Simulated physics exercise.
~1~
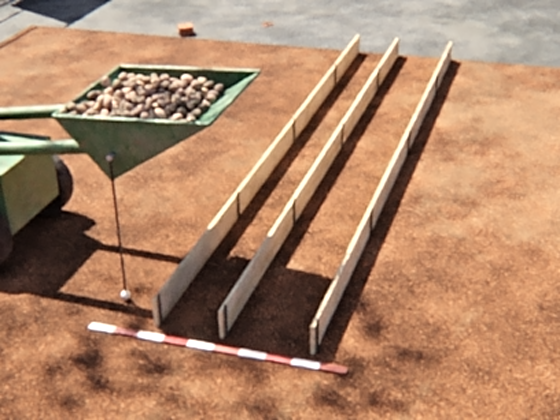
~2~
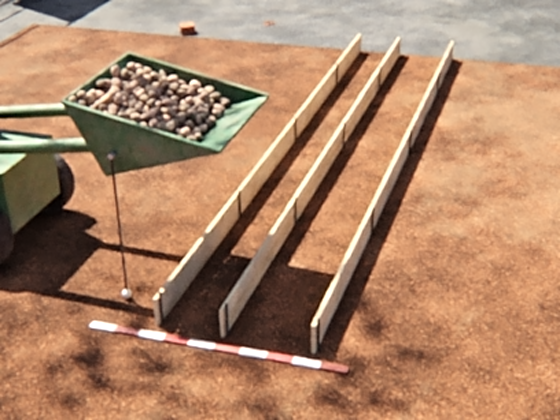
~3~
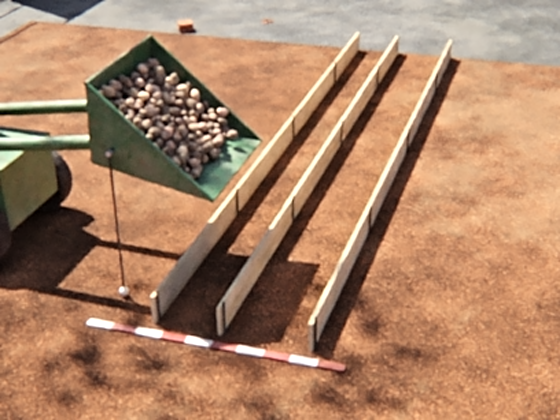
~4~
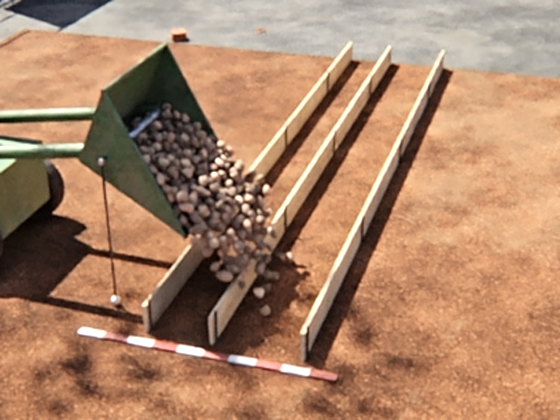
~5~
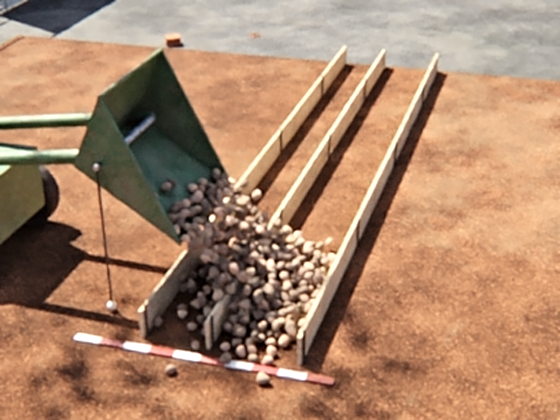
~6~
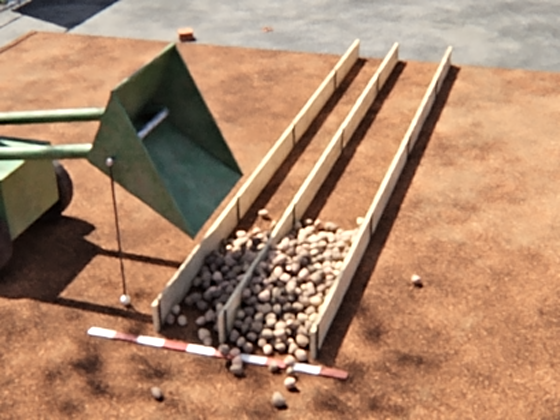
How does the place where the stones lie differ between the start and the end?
At the start the stones are heaped in the raised green bucket. At the end they lie lower and further right on the ground, mostly between the near ends of the boards, with a few scattered outside.
